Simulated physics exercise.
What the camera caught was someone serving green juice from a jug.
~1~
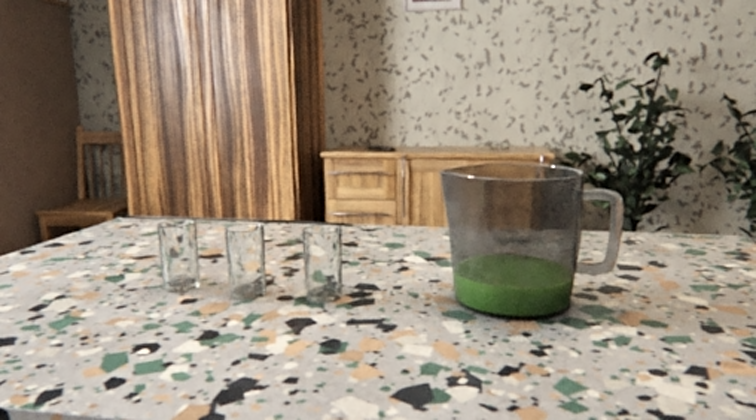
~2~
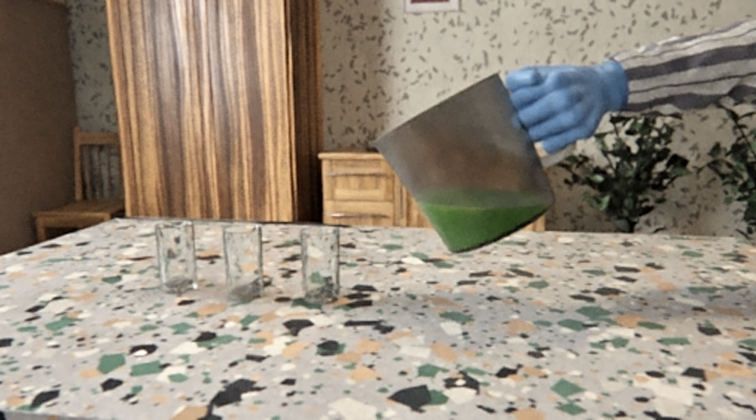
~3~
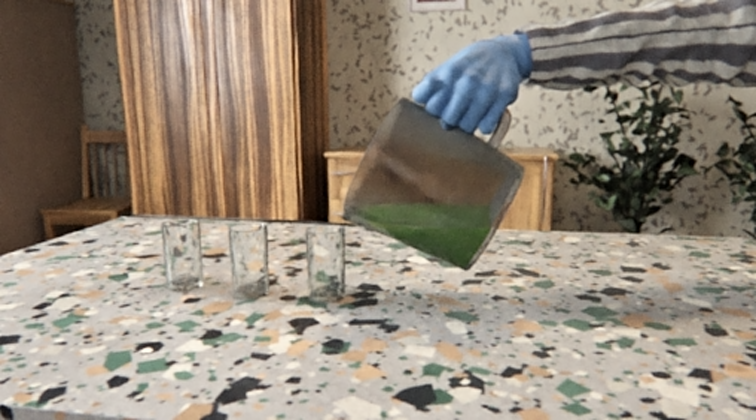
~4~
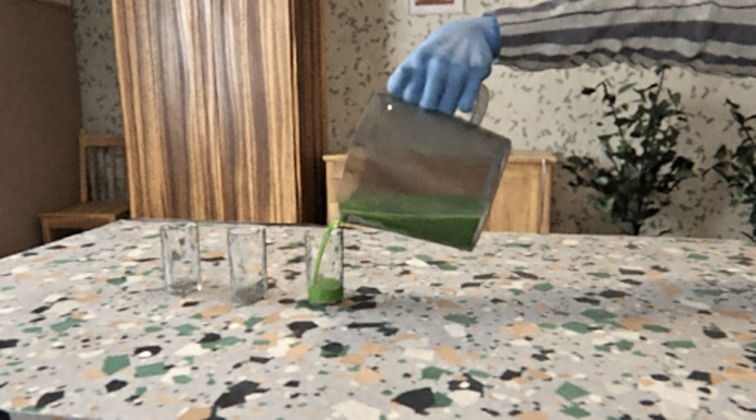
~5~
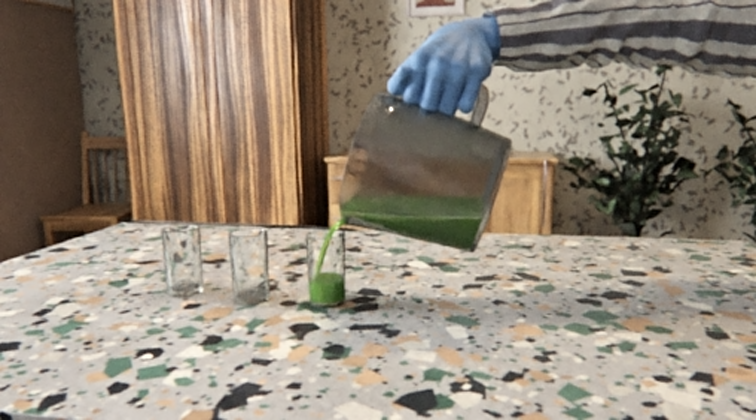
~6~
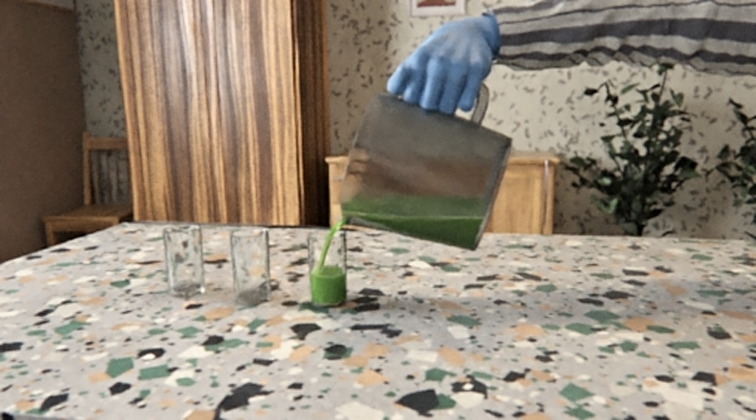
A blue-gloved hand lifted a jug of green juice from a speckled table, tilted it leftward, and poured a thin stream into the rightmost of three small glasses, where the green level rose.
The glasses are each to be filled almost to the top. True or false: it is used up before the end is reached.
False.
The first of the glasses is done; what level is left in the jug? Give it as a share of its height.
Roughly 15 %.
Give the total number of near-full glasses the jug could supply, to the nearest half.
That works out at close to 4.5.
A moment on, the first is about two thirds full.
Further on, the first is done and the jug has about three quarters of its load.
When it is over, all three are full and about a third of the green juice is over.
